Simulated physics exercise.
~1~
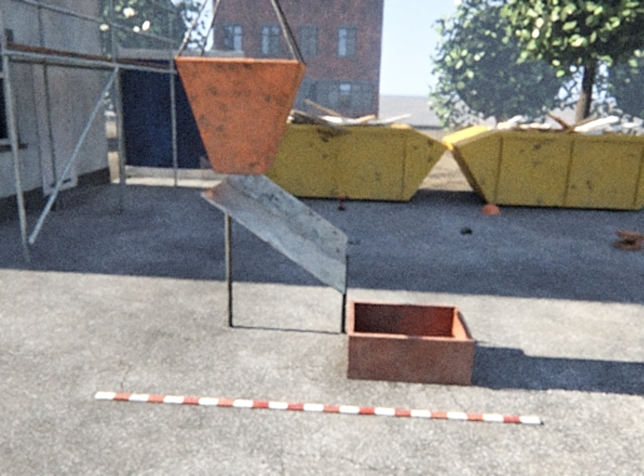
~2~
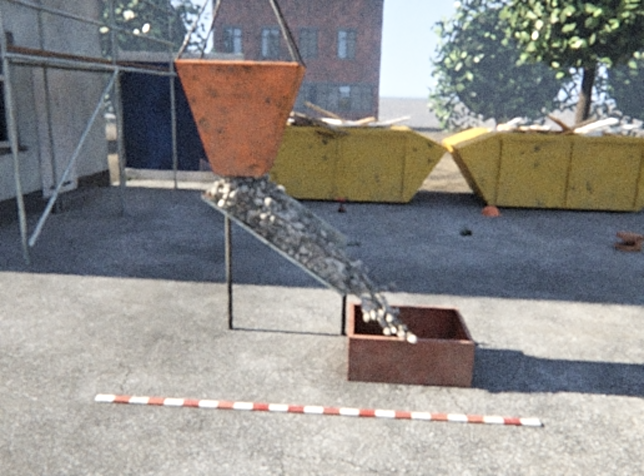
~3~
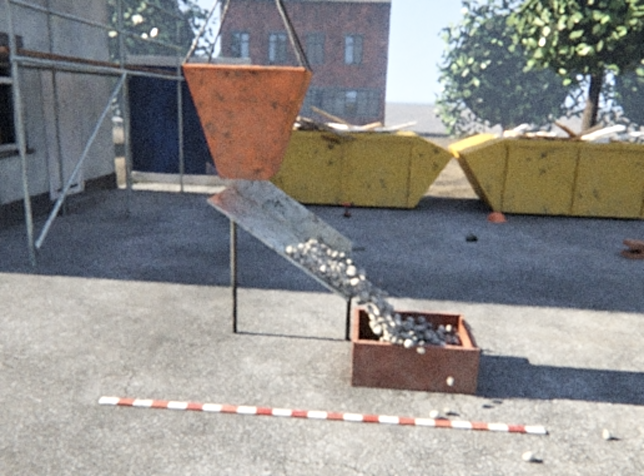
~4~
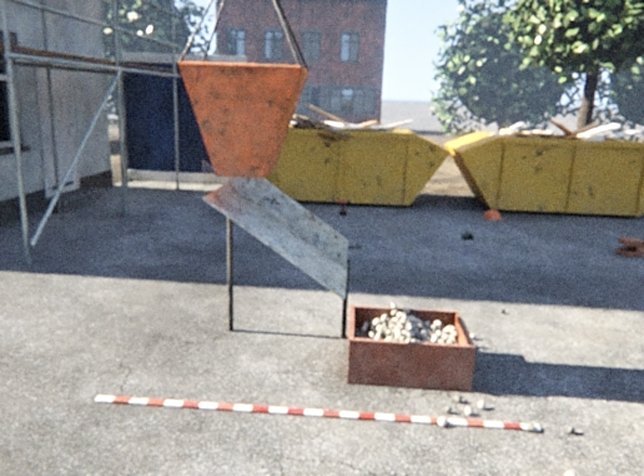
An orange skip drops stones down a sloping steel slide, mostly into a rusty bin.
